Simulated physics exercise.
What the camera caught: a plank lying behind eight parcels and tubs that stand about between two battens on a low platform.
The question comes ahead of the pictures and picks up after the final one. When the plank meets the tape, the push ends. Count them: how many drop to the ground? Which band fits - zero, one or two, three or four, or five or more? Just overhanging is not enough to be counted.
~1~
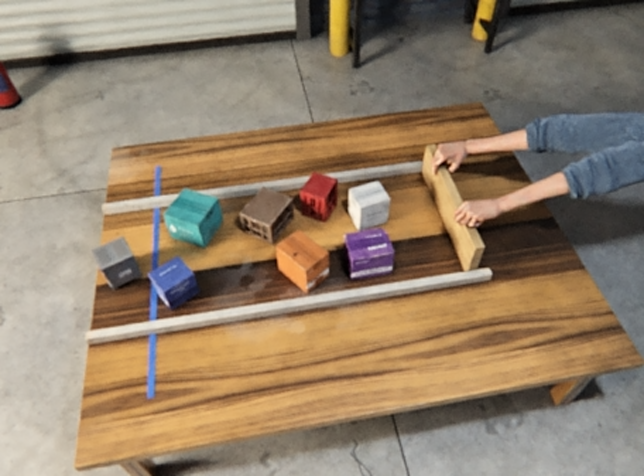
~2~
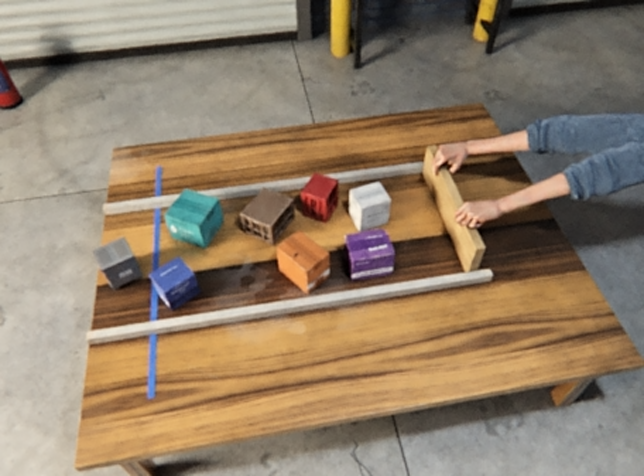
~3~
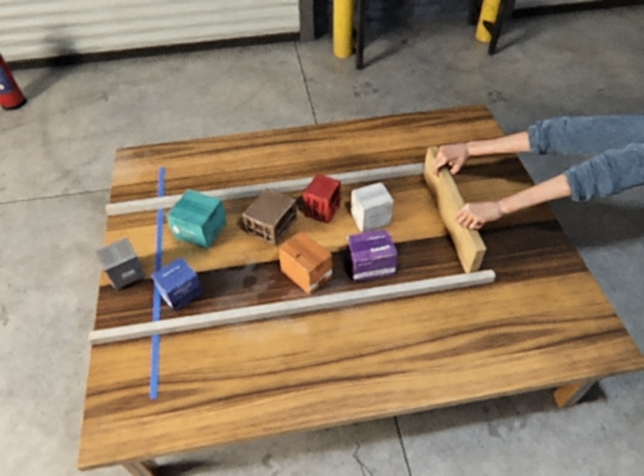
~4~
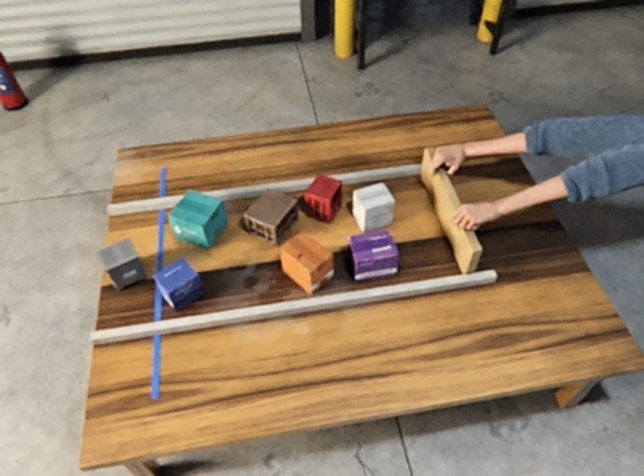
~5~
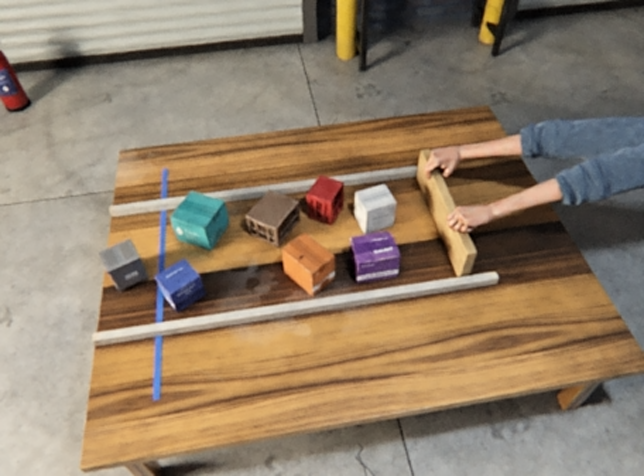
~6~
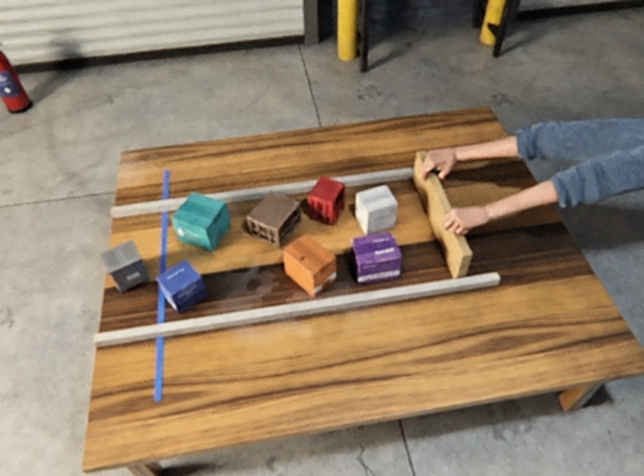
My prediction is three or four fallers.
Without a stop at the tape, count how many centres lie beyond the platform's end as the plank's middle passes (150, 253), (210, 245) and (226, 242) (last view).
In order, that gives 5, then 0, then 0.
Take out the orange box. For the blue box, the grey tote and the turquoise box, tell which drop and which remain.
Outcome: The blue box goes off, the grey tote goes off, the turquoise box goes off.
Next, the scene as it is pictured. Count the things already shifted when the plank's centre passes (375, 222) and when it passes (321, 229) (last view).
I get 3 at the one place and 5 at the other.
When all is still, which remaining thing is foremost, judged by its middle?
The brown crate finishes nearest.
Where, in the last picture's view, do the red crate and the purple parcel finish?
Red crate: (146, 211); purple parcel: (135, 293).
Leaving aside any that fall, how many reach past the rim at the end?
Overhang count: 1.
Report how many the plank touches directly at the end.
3 in contact.
Soon after, none off yet; grey tote at rest near (126, 267); blue box at rest near (182, 286); turquoise box at rest near (202, 222).
Then, none off yet; grey tote at rest near (126, 267); blue box at rest near (182, 286); turquoise box moved a little near (189, 224).
Further on, none off yet; grey tote moved a little near (121, 264); blue box moved well along near (120, 291); turquoise box moved well along near (120, 232).
By the end, the number that fall off is three or four; fallen, orange box, turquoise box, blue box and grey tote.
